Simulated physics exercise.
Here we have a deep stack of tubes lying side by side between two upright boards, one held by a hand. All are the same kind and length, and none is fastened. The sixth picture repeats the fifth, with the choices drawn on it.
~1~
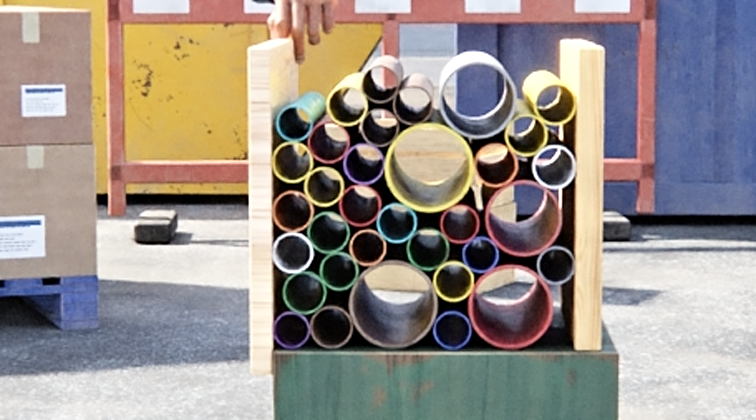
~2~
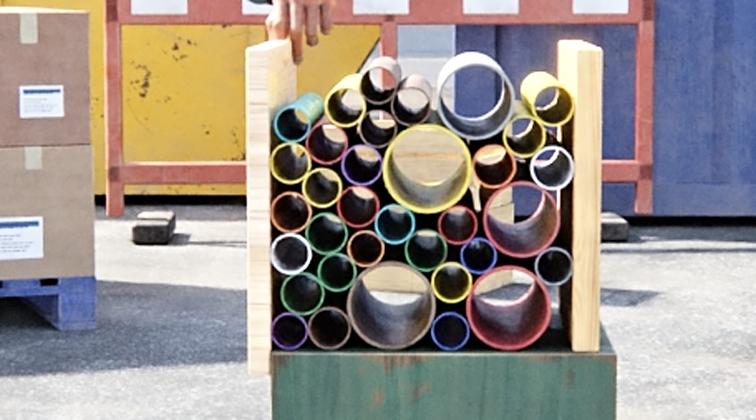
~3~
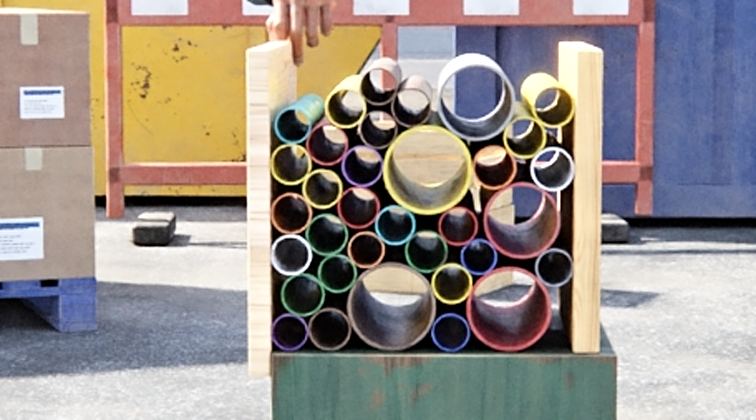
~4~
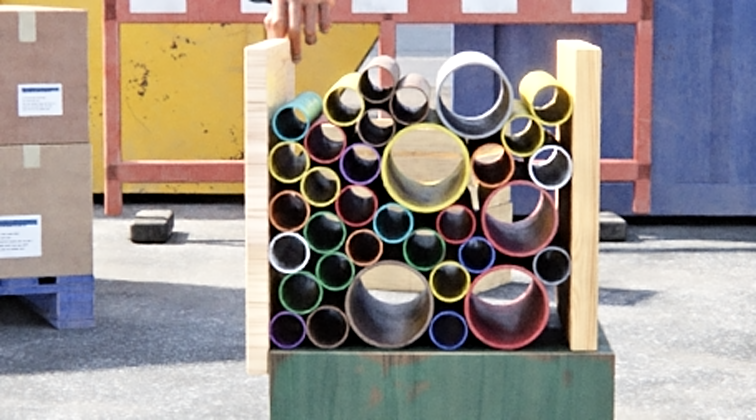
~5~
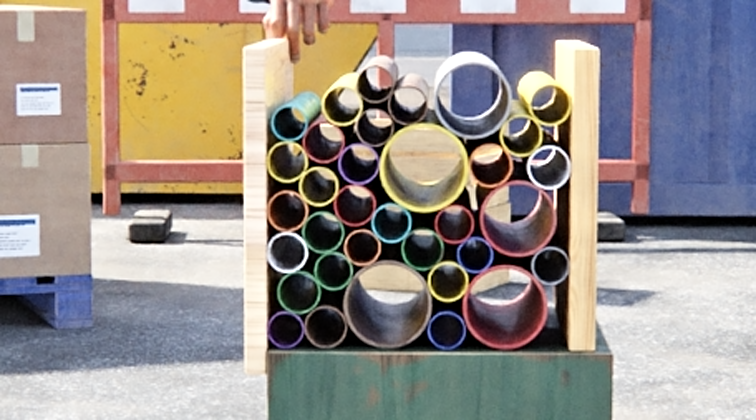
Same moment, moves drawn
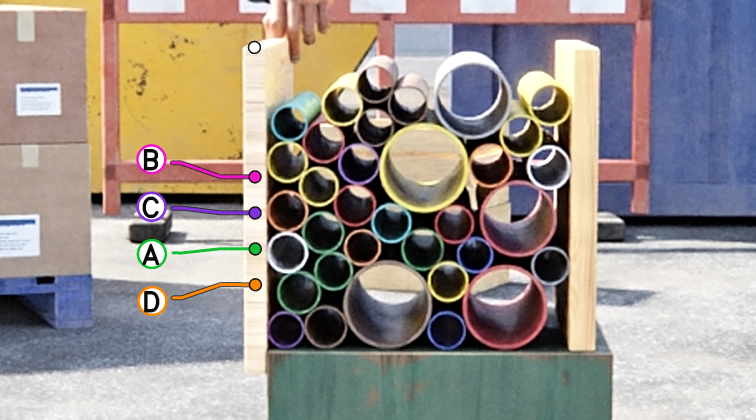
A hand gripping the left upright board beside a stack of colourful tubes on a green base, everything staying almost still.
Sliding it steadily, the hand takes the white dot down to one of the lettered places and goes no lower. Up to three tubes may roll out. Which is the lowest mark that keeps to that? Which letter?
Mark B is as low as it can go.
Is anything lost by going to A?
Yes.
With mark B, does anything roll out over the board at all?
Yes, at B.
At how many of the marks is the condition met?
One of them.
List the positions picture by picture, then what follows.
The first picture shows side board (276, 193); a purple tube (292, 330); a green tube (304, 293).
The second picture shows a green tube (302, 294); a blue tube (479, 256).
The third picture shows a red tube (458, 226); a yellow tube (322, 189).
The fourth picture shows a red tube (325, 142); a yellow tube (343, 106).
The fifth picture shows side board (271, 193); a purple tube (286, 330); a green tube (299, 292).
On the marked copy, A at (255, 249); B at (255, 177); C at (255, 213); D at (255, 284); the white dot at (254, 47).
Following B. Soon after the start, top of the board (267, 109).
Later, top of the board (267, 176).
In the end, top of the board (267, 176), one out over the board.
As for the rest, A more than three out over the board; C more than three out over the board; D more than three out over the board.
